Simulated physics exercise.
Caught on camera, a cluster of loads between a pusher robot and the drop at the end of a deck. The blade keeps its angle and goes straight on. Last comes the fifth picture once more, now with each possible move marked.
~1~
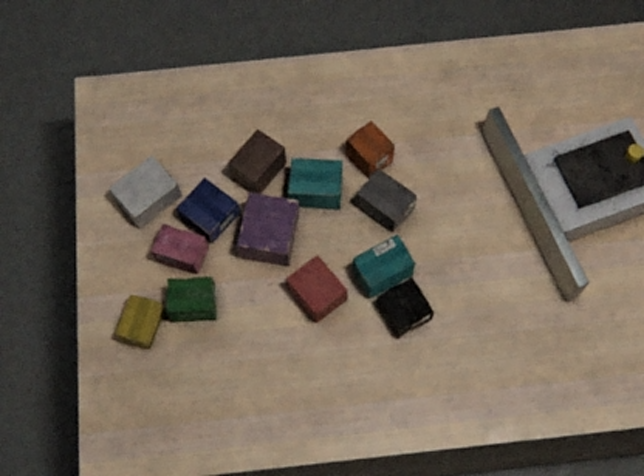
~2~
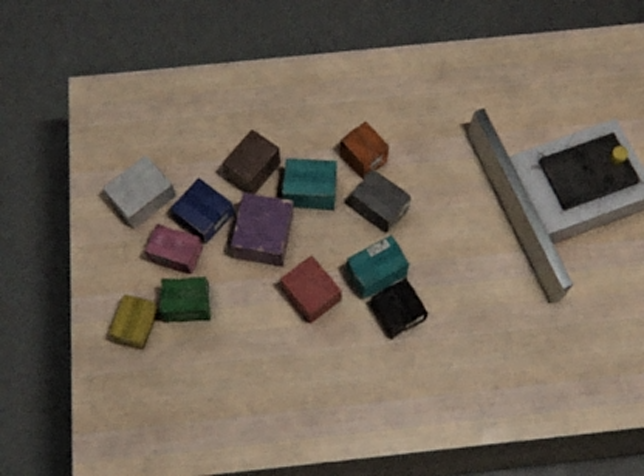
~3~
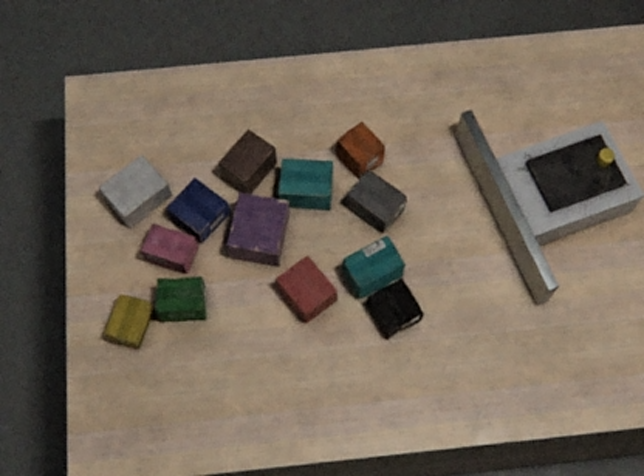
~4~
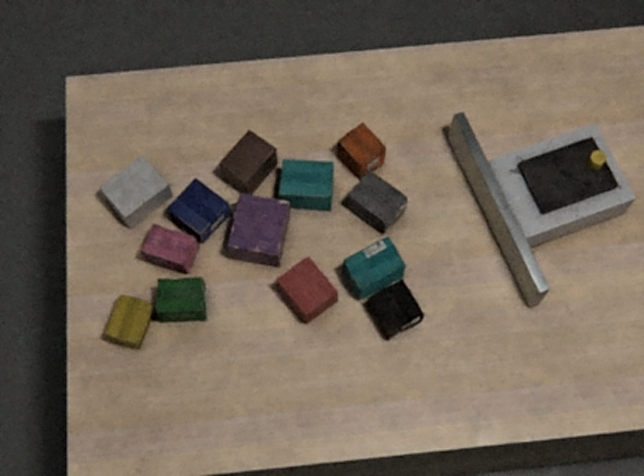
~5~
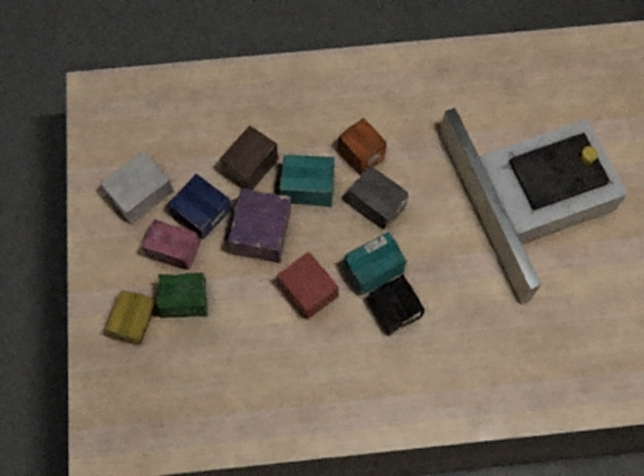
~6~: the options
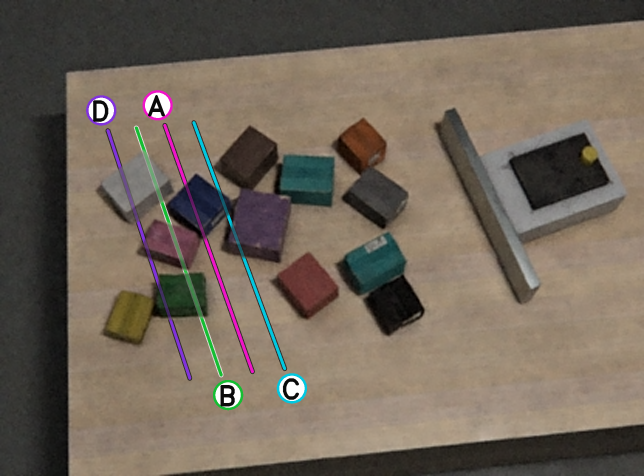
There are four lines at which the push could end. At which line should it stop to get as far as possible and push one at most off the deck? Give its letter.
Stop at A.
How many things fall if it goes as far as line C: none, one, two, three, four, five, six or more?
In all, none.
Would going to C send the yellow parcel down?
No.
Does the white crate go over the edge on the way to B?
Yes.
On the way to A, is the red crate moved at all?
Yes.
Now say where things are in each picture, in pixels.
Blue parcel (209, 210); grey parcel (386, 201); pink parcel (181, 249), in the first frame.
Robot (584, 172); turquoise box (310, 185), in the second frame.
Robot (570, 174); green parcel (182, 300), in the third frame.
Robot (562, 176); white crate (137, 191), in the fourth frame.
Robot (553, 172); purple crate (261, 226); black parcel (396, 305); brown crate (249, 159), in the fifth frame.
On the marked copy, A at (206, 242); B at (176, 245); C at (237, 239); D at (147, 248).
Following A. Soon after the start, robot (453, 182); orange parcel (334, 150); turquoise box (297, 183).
Later, robot (352, 192); white crate (123, 181); blue parcel (152, 211).
In the end, robot (271, 199); white crate (69, 181); yellow parcel (76, 345); none fallen.
As for the rest, B drops three; C is within the limit but short; D drops six.
